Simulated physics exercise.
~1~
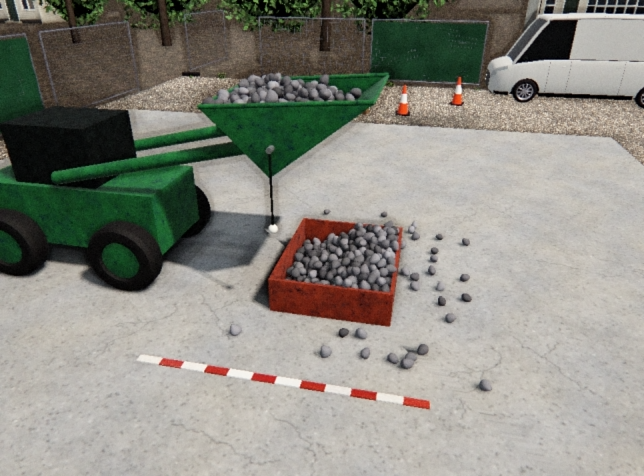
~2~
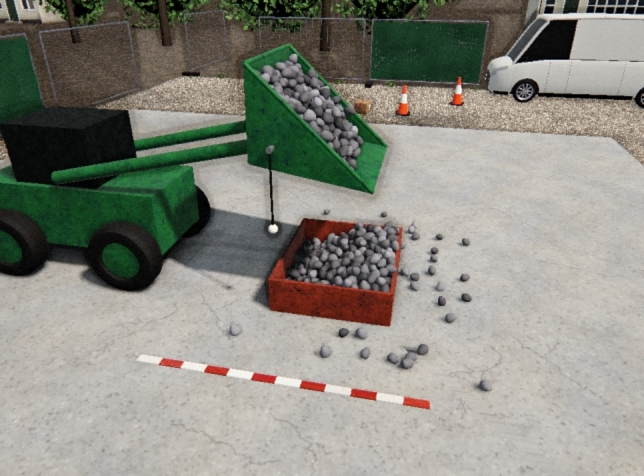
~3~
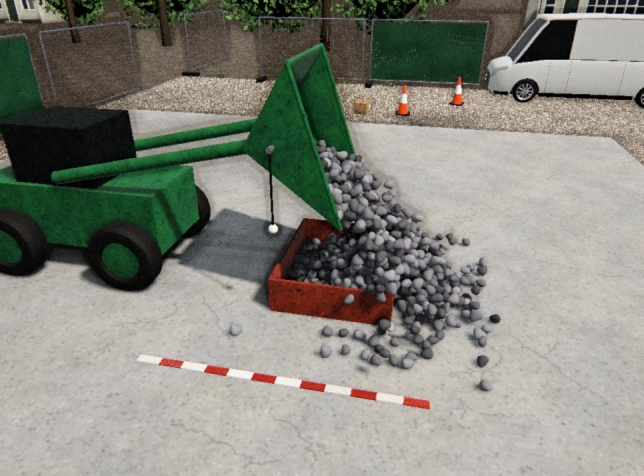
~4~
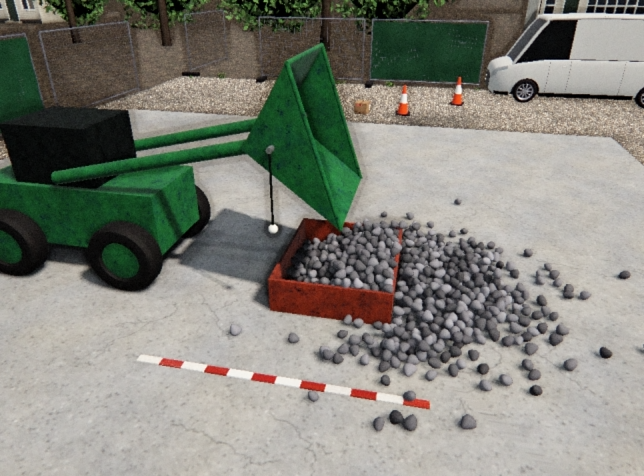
A green loader's bucket full of grey stones tipped forward over a red bin already heaped with stones, pouring its load out until it was empty, and most of the stones spilled over the right side and spread widely across the concrete.
